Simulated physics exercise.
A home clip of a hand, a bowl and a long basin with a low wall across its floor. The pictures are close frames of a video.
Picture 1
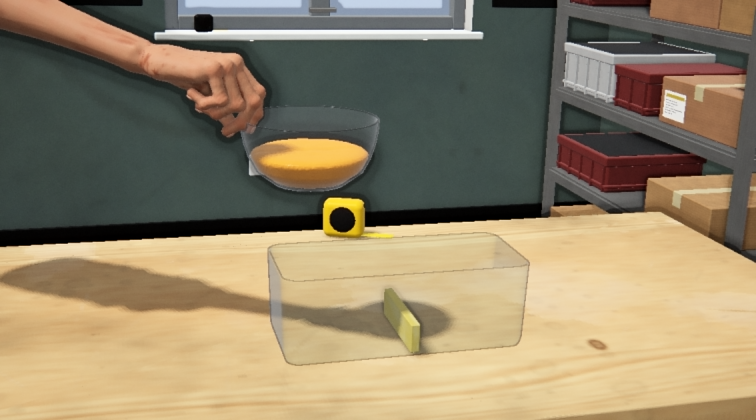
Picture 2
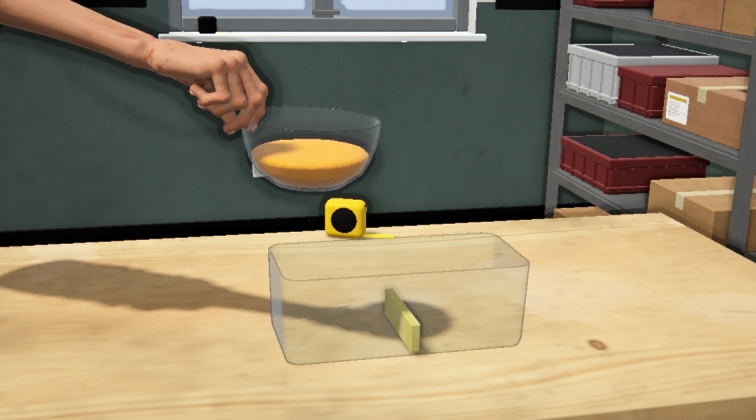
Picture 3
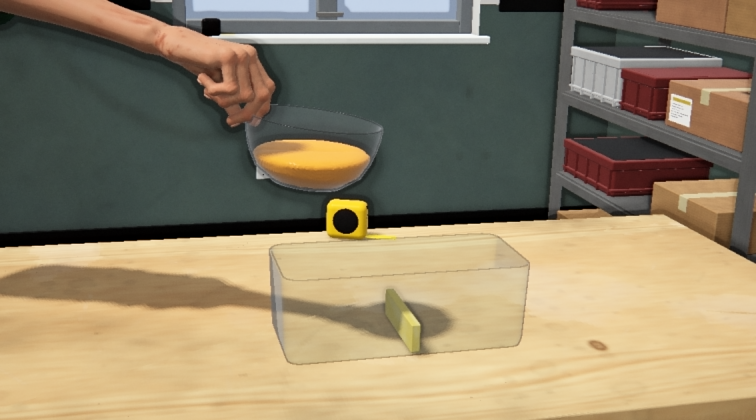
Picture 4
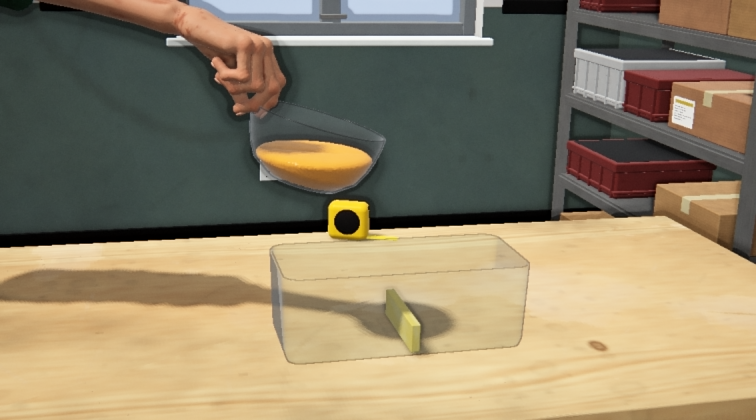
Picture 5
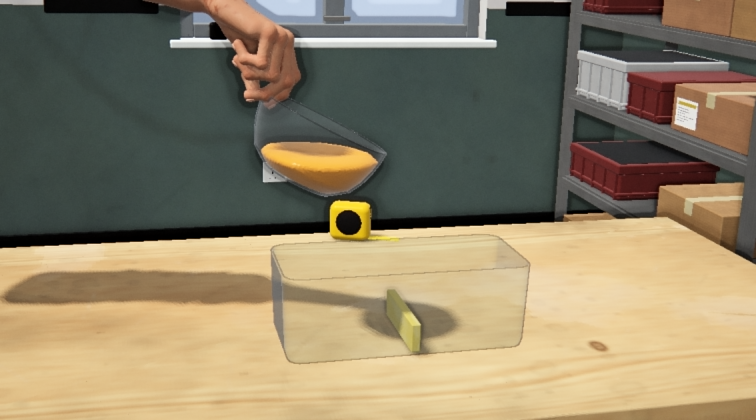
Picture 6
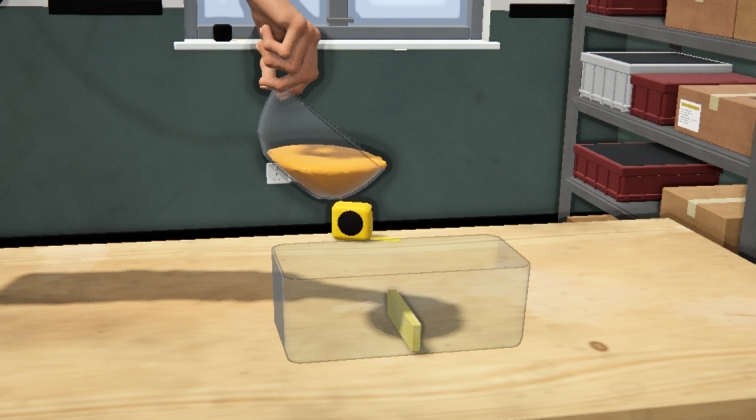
A hand holding a clear bowl of orange juice above a long see-through basin with a low wall inside tilted the bowl steadily to the right, until the juice reached its lowered rim.
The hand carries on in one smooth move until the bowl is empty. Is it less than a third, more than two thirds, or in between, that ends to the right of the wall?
It comes to from a third to two thirds.
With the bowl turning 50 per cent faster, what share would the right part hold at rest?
Some 35 per cent.
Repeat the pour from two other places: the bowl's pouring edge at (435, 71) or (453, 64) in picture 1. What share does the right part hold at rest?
In turn 85 and 75 in a hundred.
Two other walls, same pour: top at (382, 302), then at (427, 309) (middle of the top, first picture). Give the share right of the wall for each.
Roughly 80 per cent, and 5 per cent.
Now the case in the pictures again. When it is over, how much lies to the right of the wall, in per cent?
Roughly 45 in a hundred.
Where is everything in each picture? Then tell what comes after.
It leans 0°; its right rim is at (376, 118); the juice meets the walls at (249, 153) and (366, 149); the long basin's rim runs from (275, 264) to (512, 249); the wall's top is at (401, 307), in the first frame.
It leans 2°; its right rim is at (377, 120); the juice meets the walls at (250, 152) and (366, 150), in the second frame.
It leans 7°; its right rim is at (380, 127); the juice meets the walls at (253, 150) and (368, 153), in the third frame.
It leans 16°; its right rim is at (382, 138); the juice meets the walls at (255, 149) and (371, 155), in the fourth frame.
It leans 27°; its right rim is at (383, 152); the juice meets the walls at (261, 150) and (375, 156), in the fifth frame.
It leans 40°; its right rim is at (380, 167); the juice meets the walls at (267, 152) and (378, 157); 1 per cent is over the edge, in the sixth frame.
A moment on, the bowl is tipped on its side and 29 per cent is still to pour, 10 is left of the wall and 26 right of it.
Next, the bowl is tipped on its side and 5 per cent is still to pour, 42 is left of the wall and 44 right of it.
Then the bowl is tipped on its side and 0 per cent is still to pour, 55 is left of the wall and 44 right of it.
Later the bowl is tipped on its side and 0 per cent is still to pour, 55 is left of the wall and 44 right of it.
In the end 55 per cent lies left of the wall, 44 right of it and 1 outside.
